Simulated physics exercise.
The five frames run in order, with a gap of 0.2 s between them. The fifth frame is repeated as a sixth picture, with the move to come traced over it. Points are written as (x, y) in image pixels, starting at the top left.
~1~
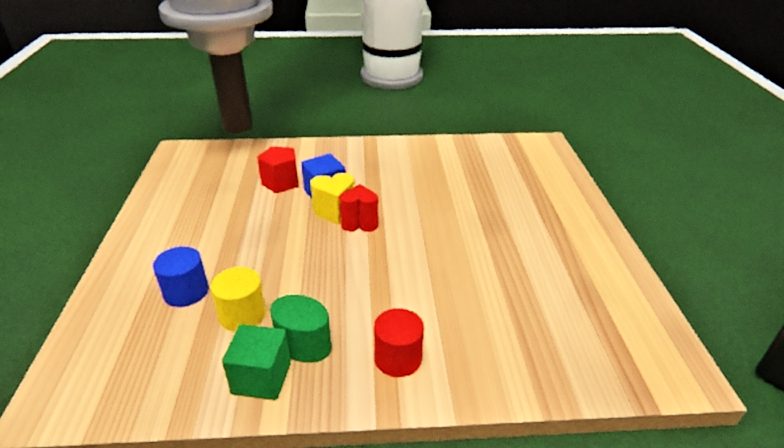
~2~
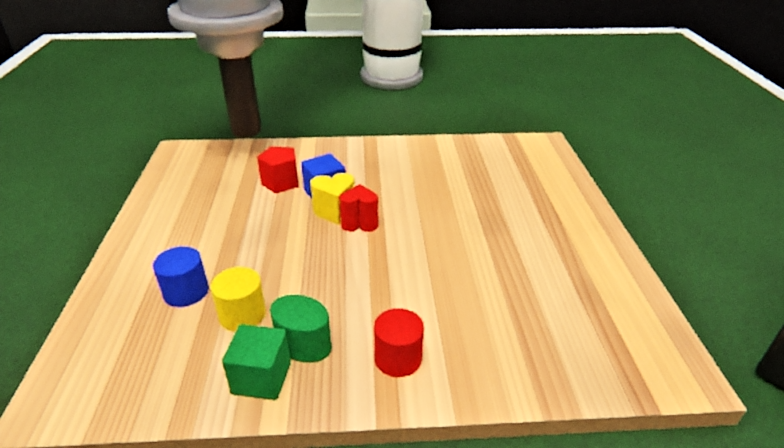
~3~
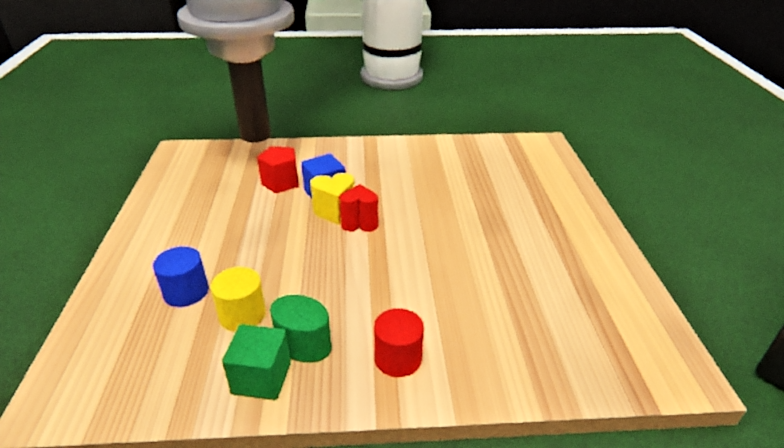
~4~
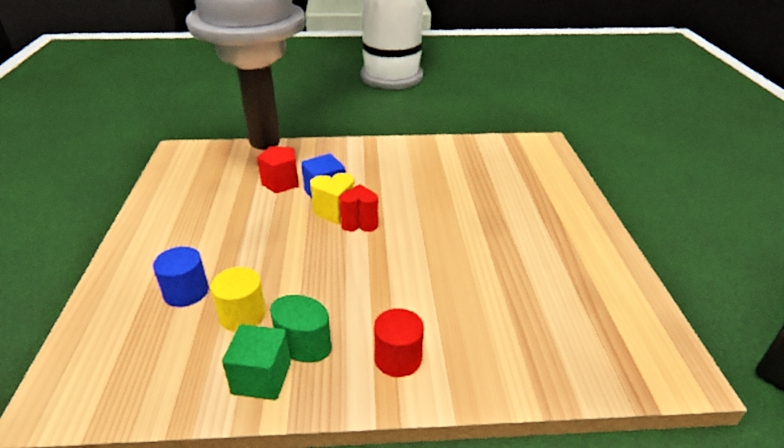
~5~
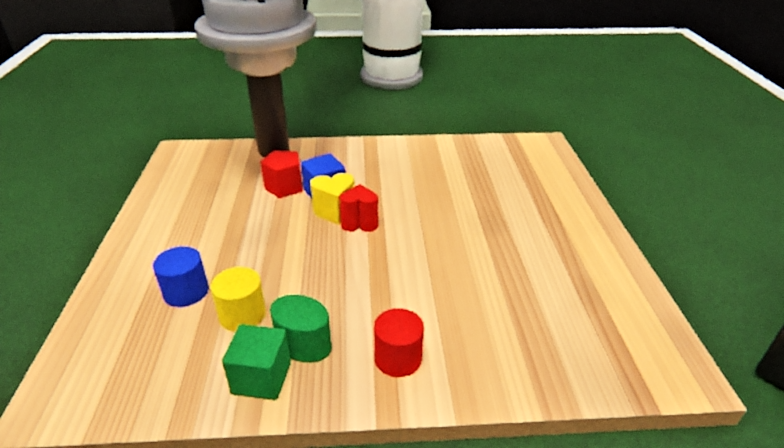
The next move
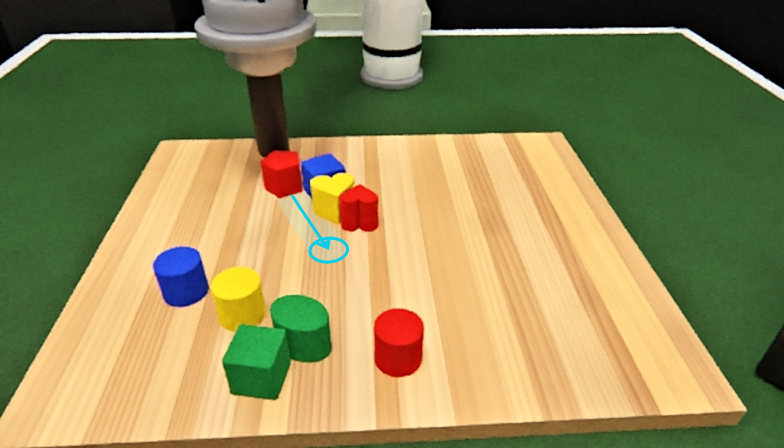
In this clip, a robot arm's dark stick moves right and toward the viewer over the far edge of a wooden board, then nudges a red five-sided block slightly forward, while the other coloured blocks stay still.
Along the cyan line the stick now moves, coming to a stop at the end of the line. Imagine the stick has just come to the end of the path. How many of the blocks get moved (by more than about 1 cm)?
It will shift three or more blocks.
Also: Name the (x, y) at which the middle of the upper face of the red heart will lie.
If I read the scene right, the answer is (397, 200).
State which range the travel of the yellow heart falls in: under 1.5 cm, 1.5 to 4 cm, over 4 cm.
It will fall in the top band, over 4 cm.
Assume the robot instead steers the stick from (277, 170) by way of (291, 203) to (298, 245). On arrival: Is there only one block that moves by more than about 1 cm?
The answer is yes.
The line goes straight from (277, 170) to (329, 250).
On the path given first. One third of the way, stick at (289, 175); red five-sided block at (293, 186); blue square at (326, 164).
Two thirds of the way, stick at (307, 200); red five-sided block at (302, 214); blue square at (326, 164); yellow heart at (347, 191), turned 20° anticlockwise; red heart at (375, 199), turned 35° anticlockwise.
At the end, stick at (327, 229); red five-sided block at (311, 246), turned 35° clockwise; blue square at (326, 164); yellow heart at (362, 207), turned 80° anticlockwise; red heart at (397, 200), turned 70° anticlockwise.
